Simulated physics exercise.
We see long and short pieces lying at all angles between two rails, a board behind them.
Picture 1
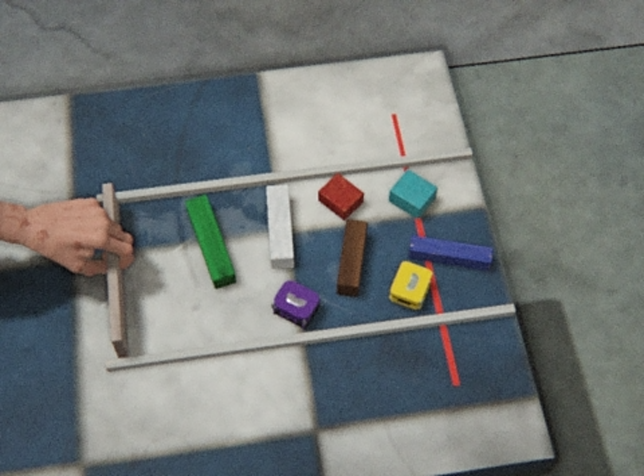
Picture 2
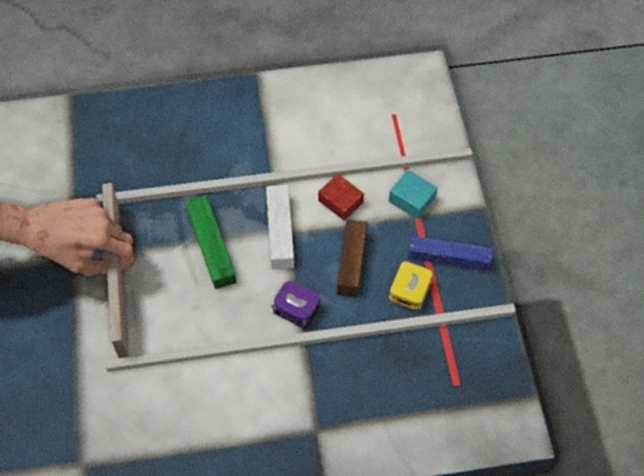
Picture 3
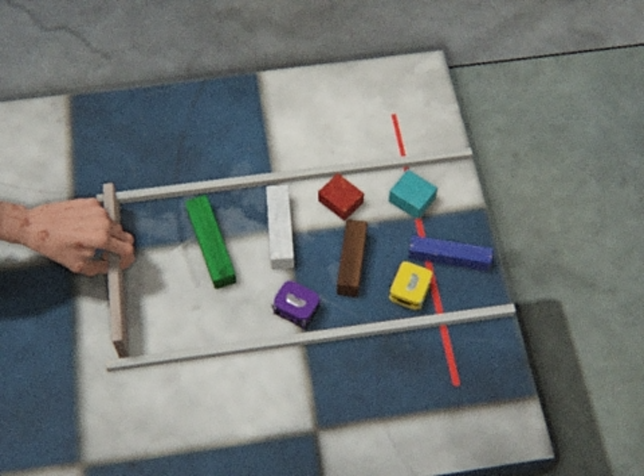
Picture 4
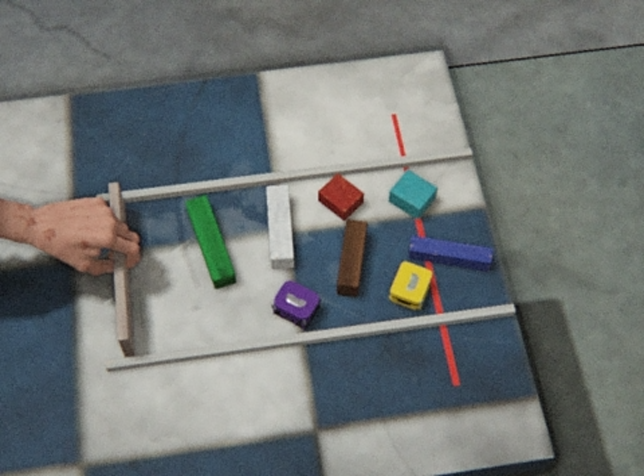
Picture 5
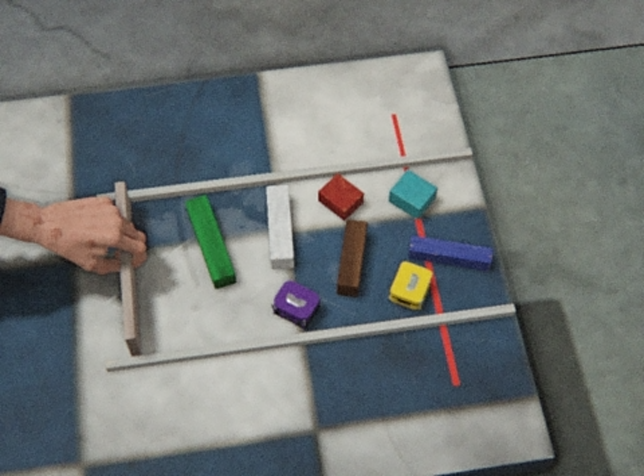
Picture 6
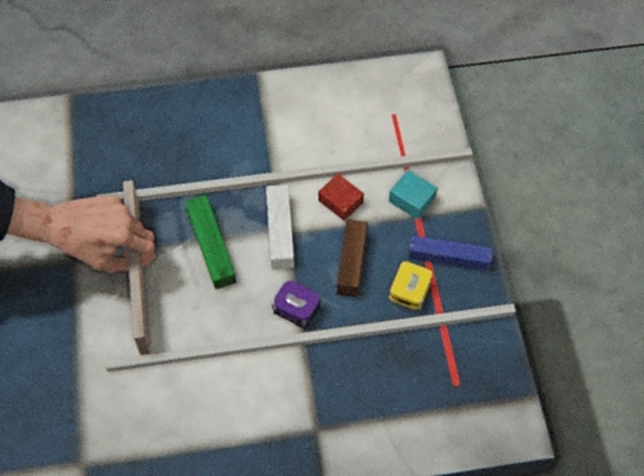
A blue and off-white checkered board lies on a grey surface, seen from above at a slight tilt. Between two pale rails sit green, white and brown sticks, a red block, a turquoise block, and small purple and yellow cases, with a blue bar across red tape at right. A hand at left holds an upright board still, then slides it slowly a short way right, touching none of the pieces.
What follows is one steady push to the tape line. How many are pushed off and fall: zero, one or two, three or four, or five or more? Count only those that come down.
Here the number that fall off is one or two.
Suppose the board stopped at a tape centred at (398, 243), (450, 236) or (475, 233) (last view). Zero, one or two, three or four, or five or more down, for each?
The falls would be just one or two; five or more; at least five.
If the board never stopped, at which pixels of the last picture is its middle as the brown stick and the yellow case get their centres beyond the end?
At (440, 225) for the brown stick; at (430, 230) for the yellow case.
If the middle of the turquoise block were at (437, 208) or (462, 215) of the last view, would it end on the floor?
In turn it comes down; goes over.
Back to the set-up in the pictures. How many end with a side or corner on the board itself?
It touches 2.
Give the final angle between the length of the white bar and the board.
Some 0 degrees.
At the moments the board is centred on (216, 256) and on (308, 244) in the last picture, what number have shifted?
1 and 5.
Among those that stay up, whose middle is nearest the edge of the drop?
Foremost is the yellow case.
Soon after, none off yet; blue bar at rest near (450, 254); turquoise block at rest near (413, 195); yellow case at rest near (411, 287).
In the end, the number that fall off is one or two; gone, turquoise block and blue bar.
